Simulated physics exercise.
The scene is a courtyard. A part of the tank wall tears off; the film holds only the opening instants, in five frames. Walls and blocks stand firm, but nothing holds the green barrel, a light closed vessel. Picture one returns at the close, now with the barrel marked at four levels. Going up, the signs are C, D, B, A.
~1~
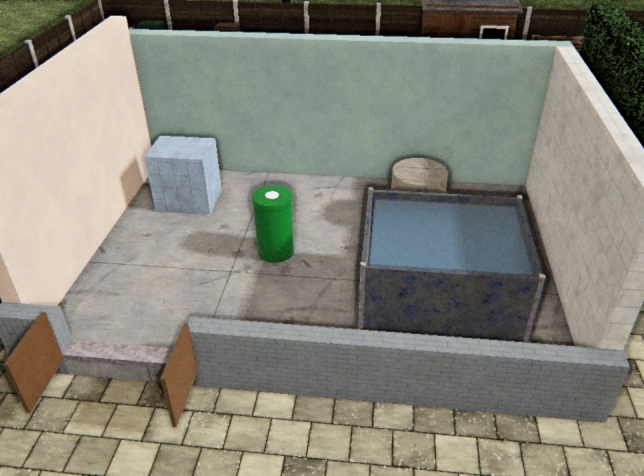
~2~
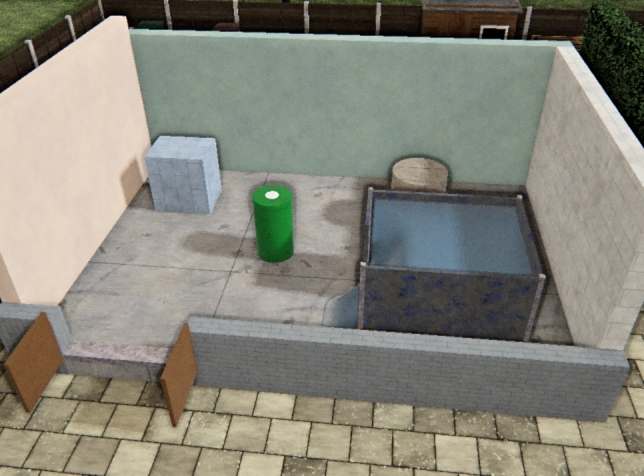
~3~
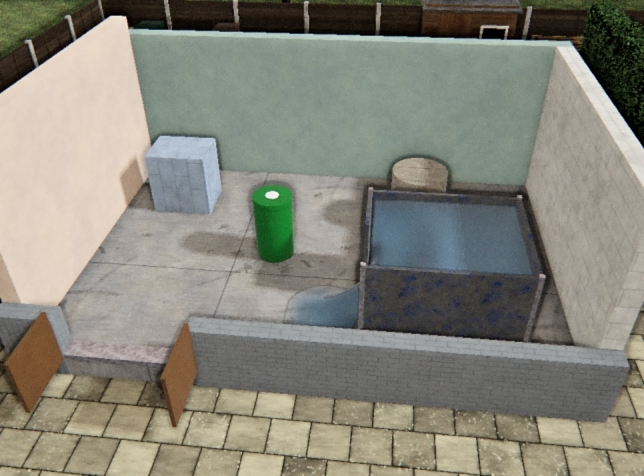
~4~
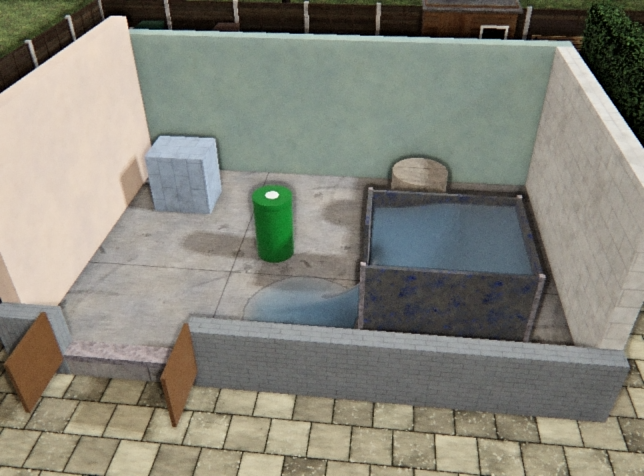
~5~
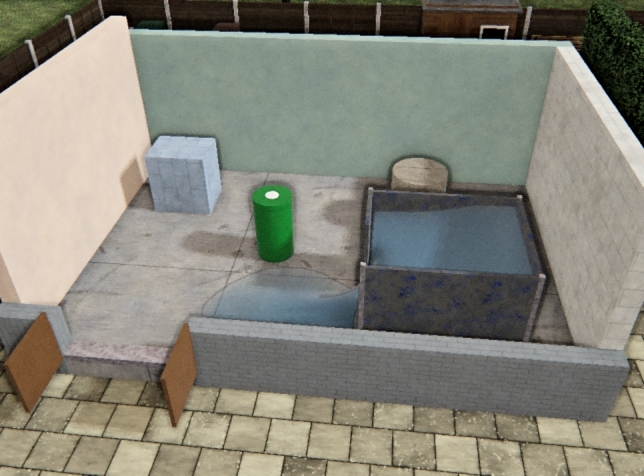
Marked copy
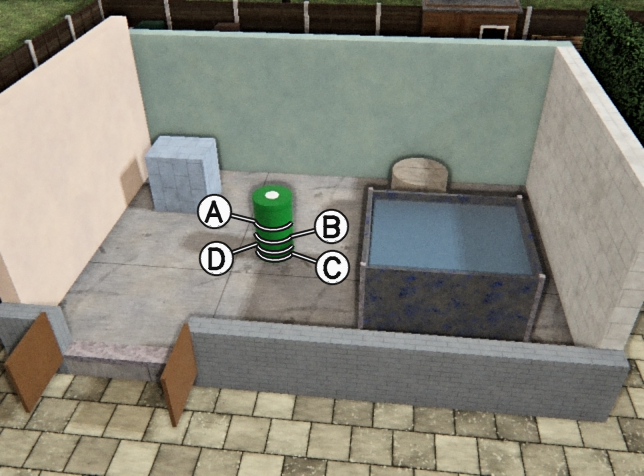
Water fills a dark, square tank on the right of a walled courtyard, with a green barrel, a pale block and an open gate to its left. It begins flowing out at the tank's left side, and a puddle spreads leftward across the paving in front of the barrel.
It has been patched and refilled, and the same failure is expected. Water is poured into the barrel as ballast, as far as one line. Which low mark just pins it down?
The limit is D.
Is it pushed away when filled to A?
No.
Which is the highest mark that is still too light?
C it is.
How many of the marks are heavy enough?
Three.
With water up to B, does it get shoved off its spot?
No, that is safe.
On the marked copy, A at (270, 229); B at (271, 242); C at (272, 260); D at (272, 252); from the bottom up C, D, B, A.
Choosing A, it does not move.
Choosing B, it does not move.
Choosing C, it is pushed about twice its own width away.
Choosing D, it shifts by a finger or two and stays.
